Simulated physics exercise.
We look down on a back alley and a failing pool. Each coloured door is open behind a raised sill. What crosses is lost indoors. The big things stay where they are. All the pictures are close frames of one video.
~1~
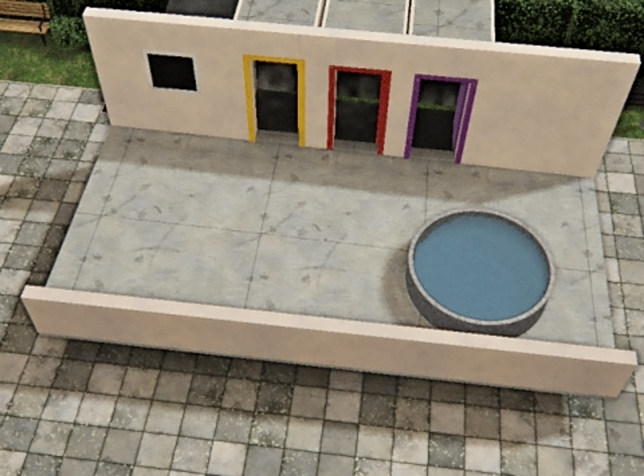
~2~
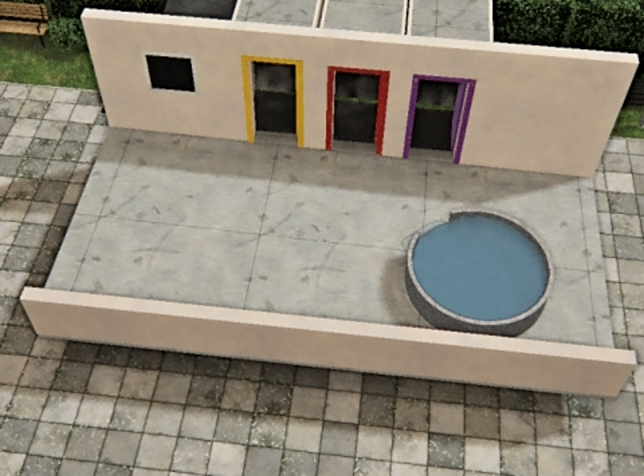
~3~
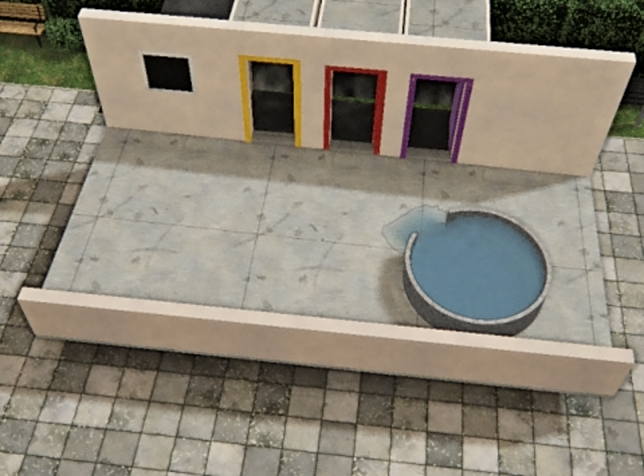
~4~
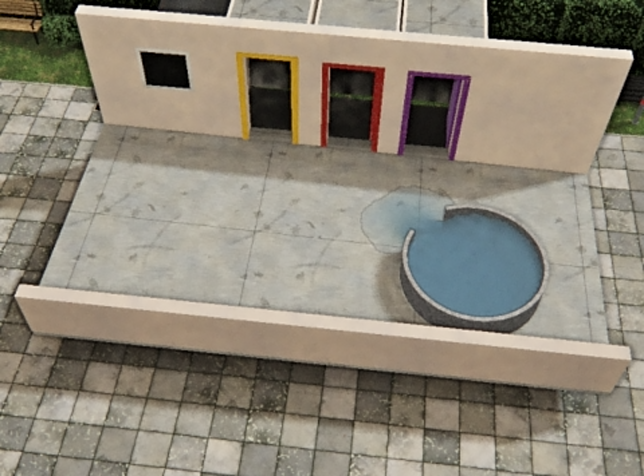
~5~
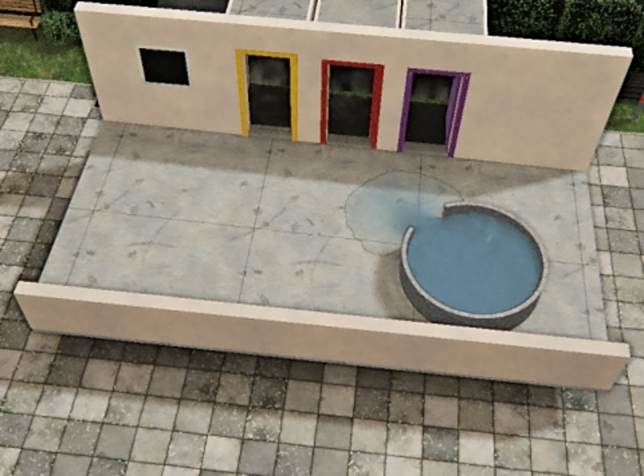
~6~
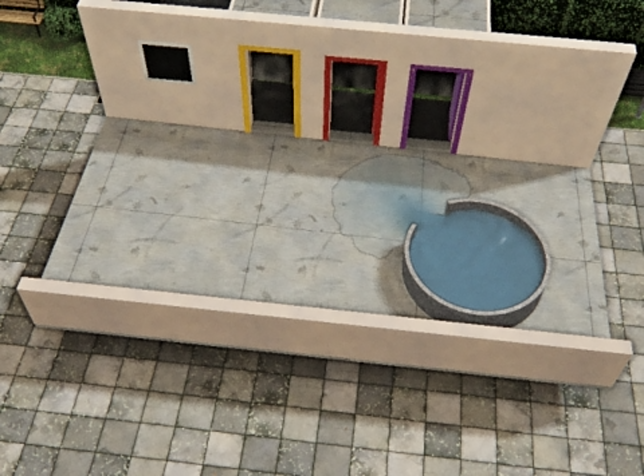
A round pool on a paved patio split open on its far side, and water poured through the gap, spreading across the floor in a widening puddle near the yellow, red and purple doorways.
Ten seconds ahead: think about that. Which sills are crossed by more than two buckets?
The purple door sill is crossed by more than that. The red door sill is crossed by more than that. The yellow door sill is not crossed by that much.
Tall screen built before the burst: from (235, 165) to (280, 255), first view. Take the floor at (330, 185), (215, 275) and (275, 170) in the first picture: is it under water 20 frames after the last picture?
Submerged, untouched, submerged.
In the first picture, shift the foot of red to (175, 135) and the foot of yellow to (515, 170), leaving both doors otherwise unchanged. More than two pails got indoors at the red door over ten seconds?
Result - red door does not reach it.
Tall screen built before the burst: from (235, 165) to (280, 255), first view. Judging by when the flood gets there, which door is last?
Answer: The door marked yellow.
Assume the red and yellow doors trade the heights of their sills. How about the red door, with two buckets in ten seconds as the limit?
Then: The red one takes more.
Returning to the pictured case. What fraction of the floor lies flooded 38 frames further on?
About 55 per cent.
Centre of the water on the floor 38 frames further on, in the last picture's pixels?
Around (385, 228).
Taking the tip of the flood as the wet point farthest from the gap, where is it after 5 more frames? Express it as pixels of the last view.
About (292, 148).
A moment on, water covers 20 % of the floor; the purple door under two buckets in, the red door under two buckets in, the yellow door not reached.
Next, water covers 25 % of the floor; the purple door over two buckets in, the red door over two buckets in, the yellow door wet at the sill, nothing in.
Then, water covers 40 % of the floor; the purple door far over two buckets in, the red door over two buckets in, the yellow door wet at the sill, nothing in.
Later, water covers 55 % of the floor; the purple door far over two buckets in, the red door far over two buckets in, the yellow door wet at the sill, nothing in.
In the end, water covers 75 % of the floor; the purple door far over two buckets in, the red door far over two buckets in, the yellow door wet at the sill, nothing in.
